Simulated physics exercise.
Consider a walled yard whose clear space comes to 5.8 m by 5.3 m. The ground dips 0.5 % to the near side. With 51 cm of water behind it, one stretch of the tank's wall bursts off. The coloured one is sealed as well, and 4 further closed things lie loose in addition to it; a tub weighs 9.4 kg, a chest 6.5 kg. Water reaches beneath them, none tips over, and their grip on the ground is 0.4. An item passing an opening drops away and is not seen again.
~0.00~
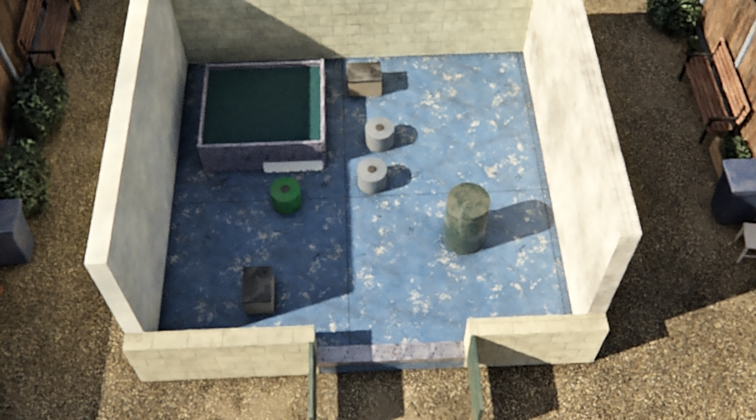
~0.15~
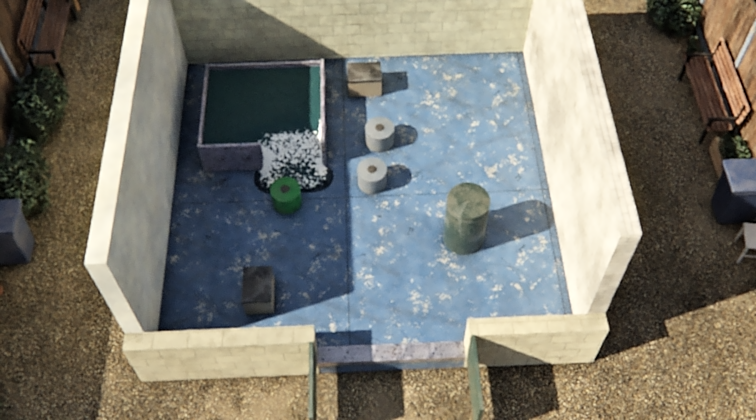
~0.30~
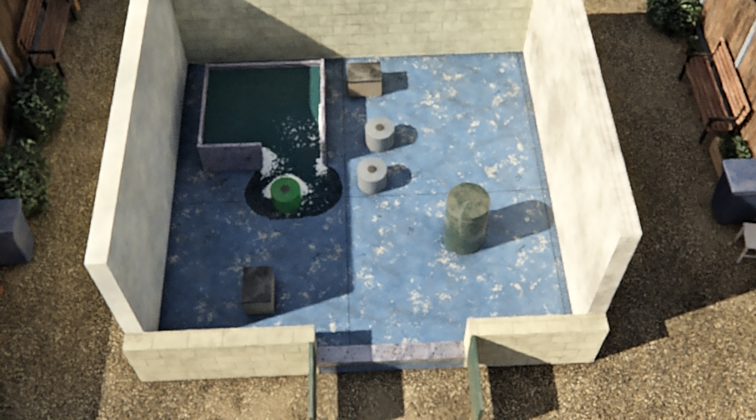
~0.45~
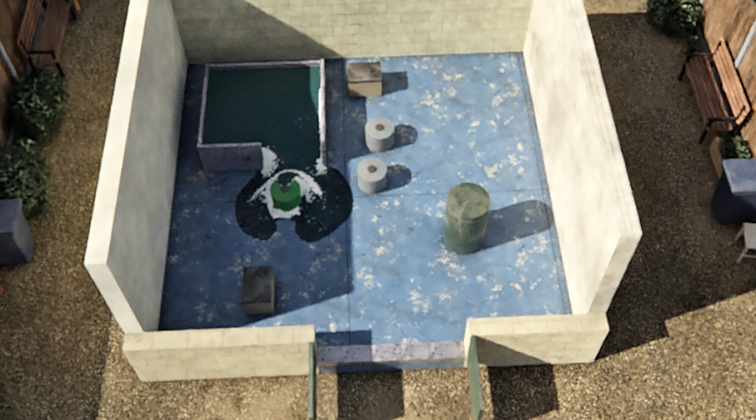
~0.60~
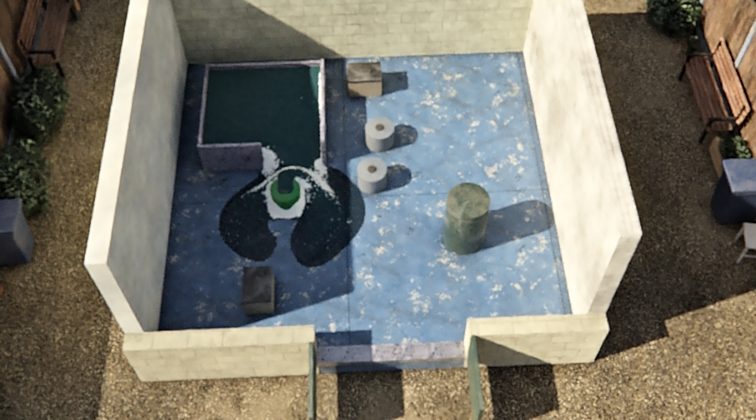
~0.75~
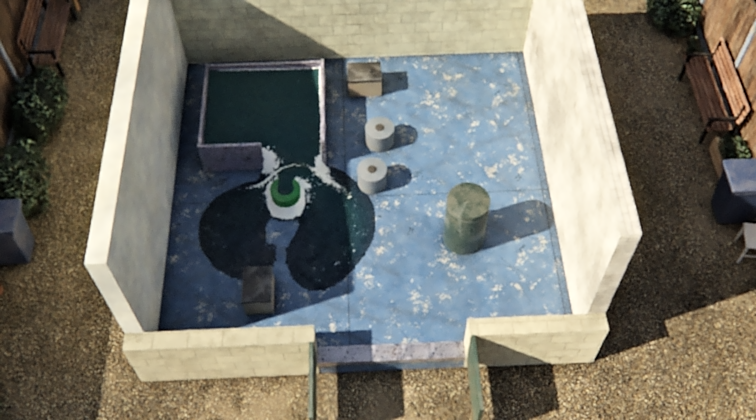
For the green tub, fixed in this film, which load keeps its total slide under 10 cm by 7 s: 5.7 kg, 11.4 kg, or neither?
Neither.
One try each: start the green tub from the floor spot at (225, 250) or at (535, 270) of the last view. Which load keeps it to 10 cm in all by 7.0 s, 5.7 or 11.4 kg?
At the first place nothing works, and at the second you need the bigger mass.
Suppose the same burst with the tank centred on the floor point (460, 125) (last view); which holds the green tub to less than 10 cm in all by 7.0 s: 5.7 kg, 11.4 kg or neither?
In that case the answer is that just the bigger mass works.
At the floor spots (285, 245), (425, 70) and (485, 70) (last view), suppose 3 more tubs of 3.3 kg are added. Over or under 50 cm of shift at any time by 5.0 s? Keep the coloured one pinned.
Going through them in that order, the answers are not too far, not too far and not too far.
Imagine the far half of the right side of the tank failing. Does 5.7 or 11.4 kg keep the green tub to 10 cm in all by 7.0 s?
So the lighter choice.
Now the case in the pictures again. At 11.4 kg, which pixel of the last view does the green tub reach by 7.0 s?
Somewhere around (328, 295), I'd say.
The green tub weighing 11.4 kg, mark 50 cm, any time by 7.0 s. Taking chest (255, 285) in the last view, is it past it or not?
Here the answer is beyond.
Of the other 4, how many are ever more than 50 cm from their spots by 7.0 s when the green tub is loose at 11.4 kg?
1.
After 1.4 s the green tub would be 218 cm from its start with 5.7 kg and 197 cm from its start with 11.4 kg; 5 cm of water round it then.
After 3.1 s the green tub would be gone out with 5.7 kg and 184 cm from its start with 11.4 kg; 8 cm of water round it then.
After 4.9 s the green tub would be gone out with 5.7 kg and 158 cm from its start with 11.4 kg; 7 cm of water round it then.
After 7.0 s the green tub would be gone out with 5.7 kg and 190 cm from its start with 11.4 kg; 7 cm of water round it then.
